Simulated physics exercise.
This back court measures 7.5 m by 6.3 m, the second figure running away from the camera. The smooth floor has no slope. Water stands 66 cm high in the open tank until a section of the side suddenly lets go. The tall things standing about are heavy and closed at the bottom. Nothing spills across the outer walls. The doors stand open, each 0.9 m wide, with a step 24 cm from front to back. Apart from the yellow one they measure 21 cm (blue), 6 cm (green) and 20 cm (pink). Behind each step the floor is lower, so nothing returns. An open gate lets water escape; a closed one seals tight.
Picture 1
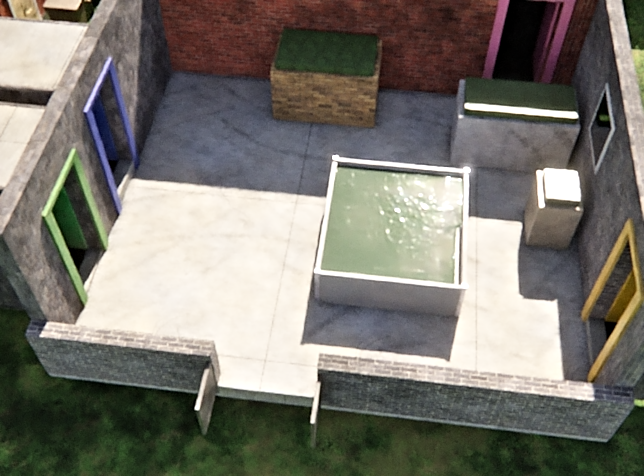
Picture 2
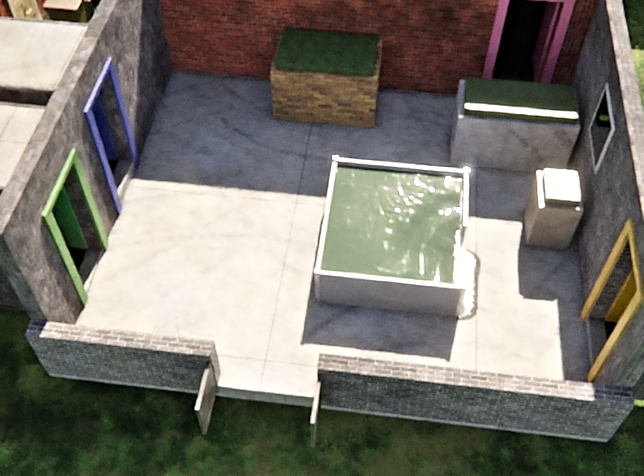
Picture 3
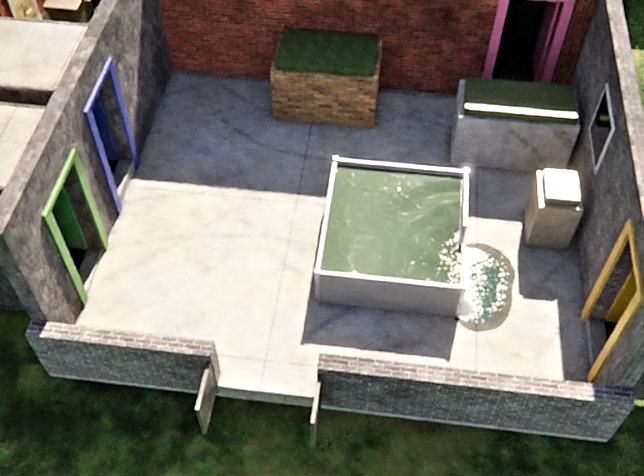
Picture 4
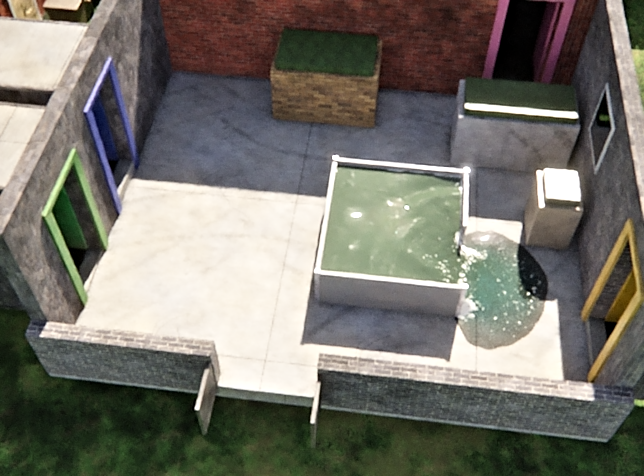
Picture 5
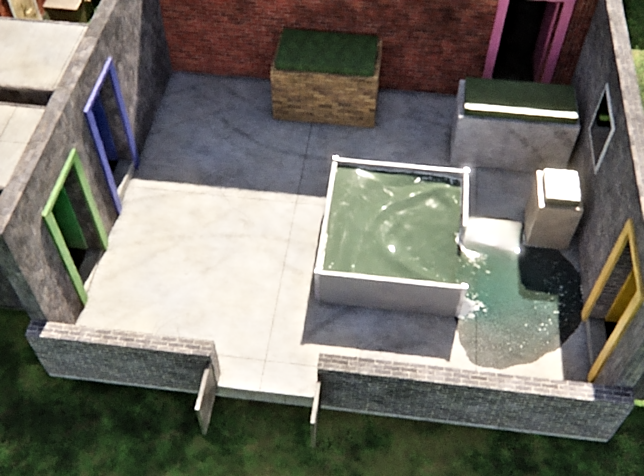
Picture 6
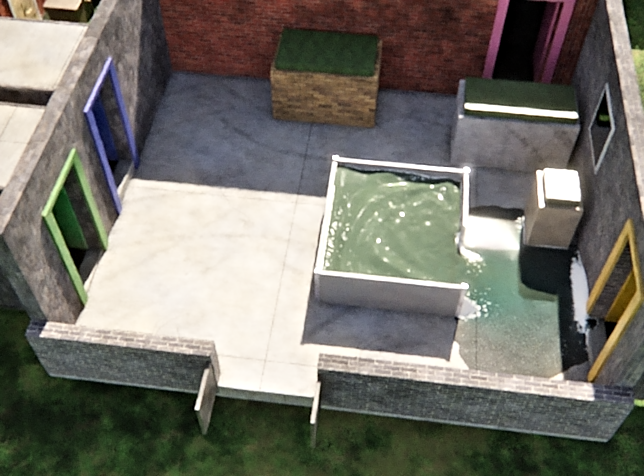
Green water pouring from the right side of an open square tank, spreading across the pale courtyard floor to the yellow door.
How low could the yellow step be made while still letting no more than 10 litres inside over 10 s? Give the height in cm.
Close to 33 cm is just enough.
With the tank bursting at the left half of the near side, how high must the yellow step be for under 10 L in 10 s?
About 16 cm.
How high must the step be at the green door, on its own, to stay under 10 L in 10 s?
About 9.5 cm at green.
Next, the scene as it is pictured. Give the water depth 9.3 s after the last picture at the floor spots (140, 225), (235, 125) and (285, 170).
Roughly 6, 3 and 2 cm, in turn.
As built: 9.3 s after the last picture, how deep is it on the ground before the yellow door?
Some 12.0 cm.
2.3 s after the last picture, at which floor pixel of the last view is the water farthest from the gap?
Around (559, 110).
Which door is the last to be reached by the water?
It is the blue one.
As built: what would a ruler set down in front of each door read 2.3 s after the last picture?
Depths in cm: Blue 0, green 0, pink 2, yellow 29.
Then, 0.7 s after the last picture water covers 15 % of the floor, deepest (41 cm) near (575, 284); 31 cm at the yellow door, 28 litres in over its 14 cm step.
Then, 2.3 s after the last picture water covers 30 % of the floor, deepest (37 cm) near (587, 413); 29 cm at the yellow door, 182 litres in over its 14 cm step.
Then, 9.3 s after the last picture water covers 90 % of the floor, deepest (12 cm) near (549, 254); 12 cm at the yellow door, 315 litres in over its 14 cm step.
At the yellow door as built, the water peaked near 34 cm, 1.5 s after the last picture.
Run again over the same 10 s with other heights there, 37 litres in over 28 cm, 1 litre over 38 cm. The limit of 10 litres is kept from about 33 cm up.
